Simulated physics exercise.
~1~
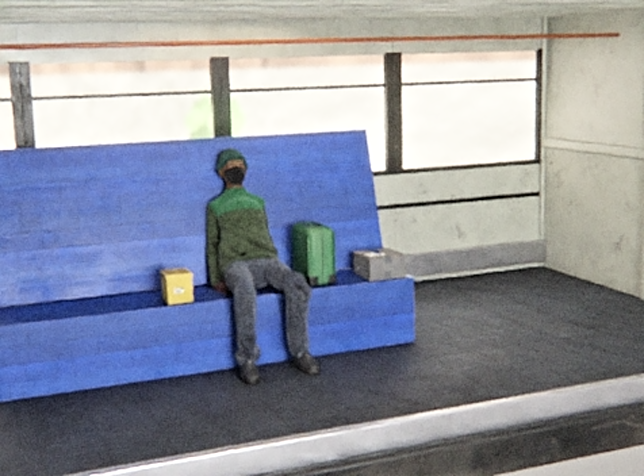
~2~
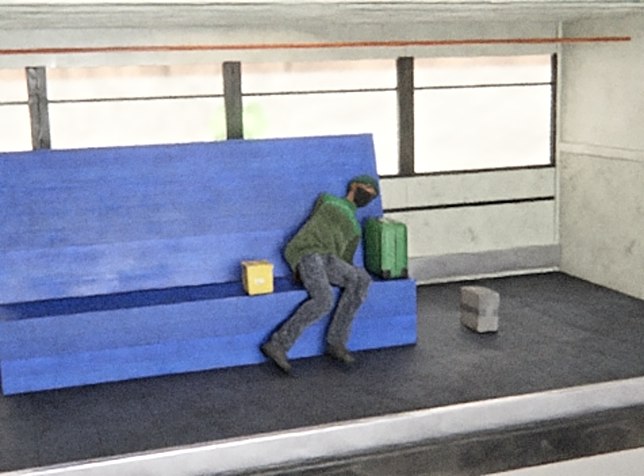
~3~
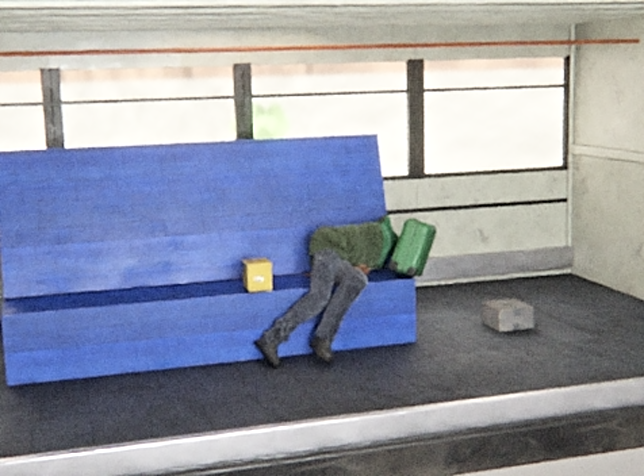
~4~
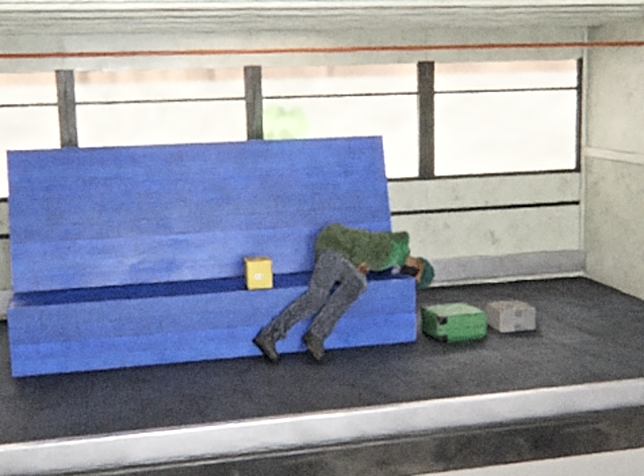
A masked person slumps right along a blue bench as green and grey luggage falls off.
